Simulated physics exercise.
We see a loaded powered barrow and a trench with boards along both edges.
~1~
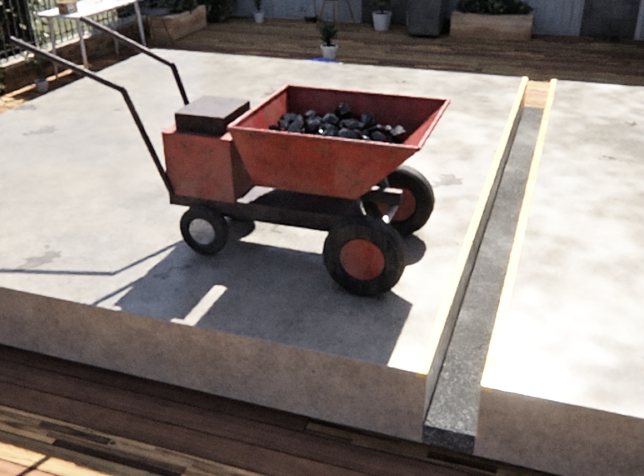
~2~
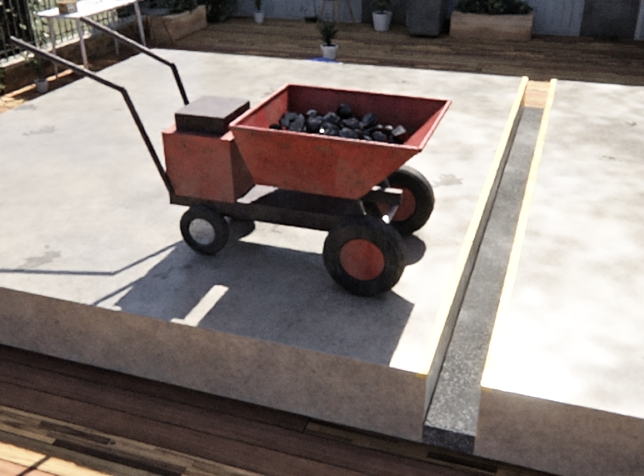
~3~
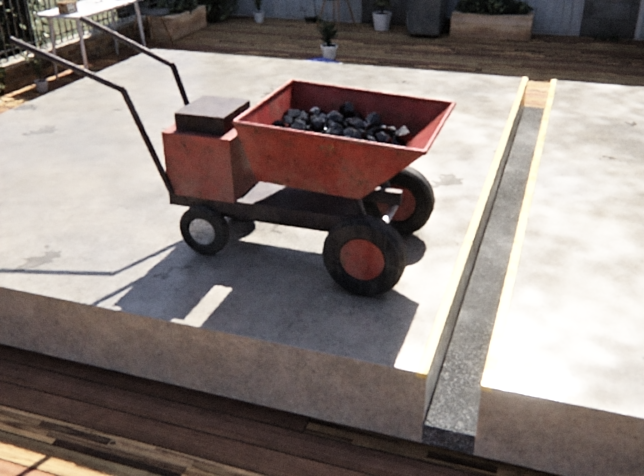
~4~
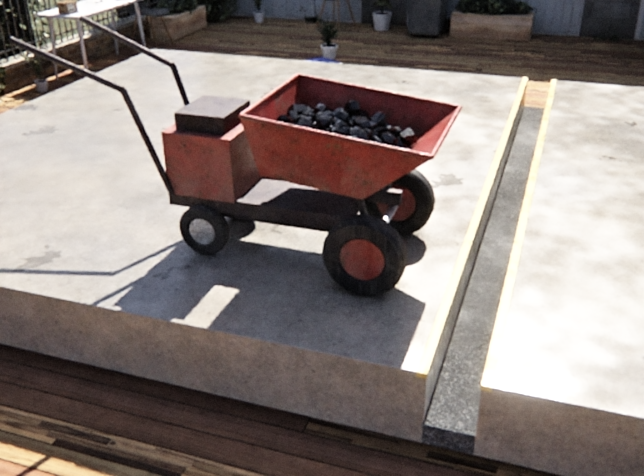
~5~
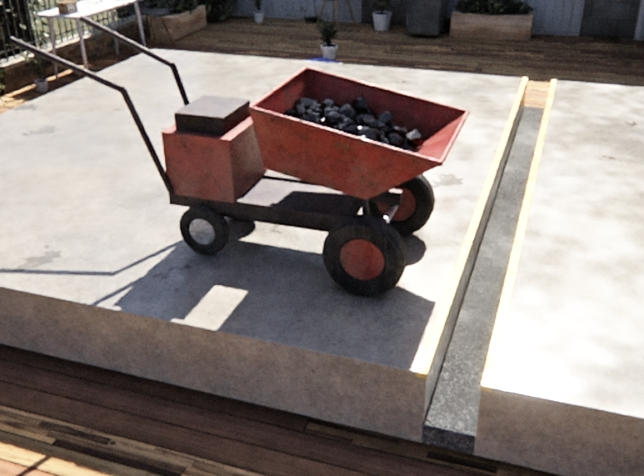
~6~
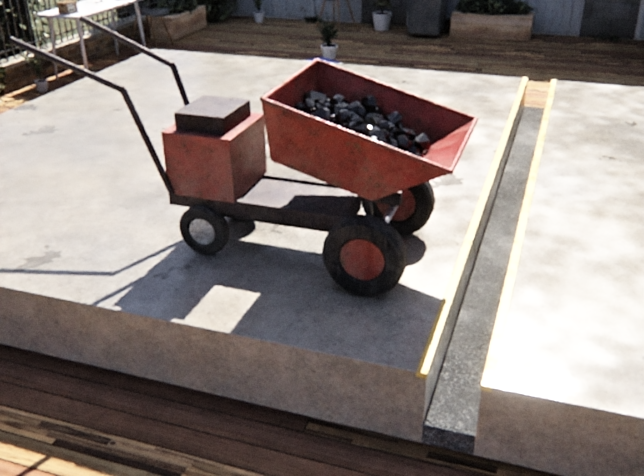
On a sunlit concrete patio, the red skip of a powered barrow loaded with black coal tilting gradually rightward beside a board-edged trench.
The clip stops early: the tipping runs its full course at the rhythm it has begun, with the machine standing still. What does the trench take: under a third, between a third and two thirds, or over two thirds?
The trench takes less than a third.
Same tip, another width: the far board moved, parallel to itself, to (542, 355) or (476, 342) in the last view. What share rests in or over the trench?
Roughly 90 per cent, and 0 per cent.
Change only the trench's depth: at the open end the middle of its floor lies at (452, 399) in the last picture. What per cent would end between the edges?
About 0 per cent.
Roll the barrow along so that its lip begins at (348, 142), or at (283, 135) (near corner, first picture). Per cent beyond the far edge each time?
Near 10 % and 0 %.
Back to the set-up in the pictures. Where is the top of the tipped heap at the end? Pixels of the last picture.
Near (539, 267).
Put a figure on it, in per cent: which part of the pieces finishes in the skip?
Close to 25 per cent.
Soon after the last picture, skip tipped steeply; all in the skip.
A little later, skip tipped right over; about half in the skip; about a third beyond it; a stray few falling.
Later still, skip tipped right over; about a quarter in the skip; a stray few in or heaped over the trench; most beyond it.
At rest, skip tipped right over; about a quarter in the skip; a small part in or heaped over the trench; most beyond it.
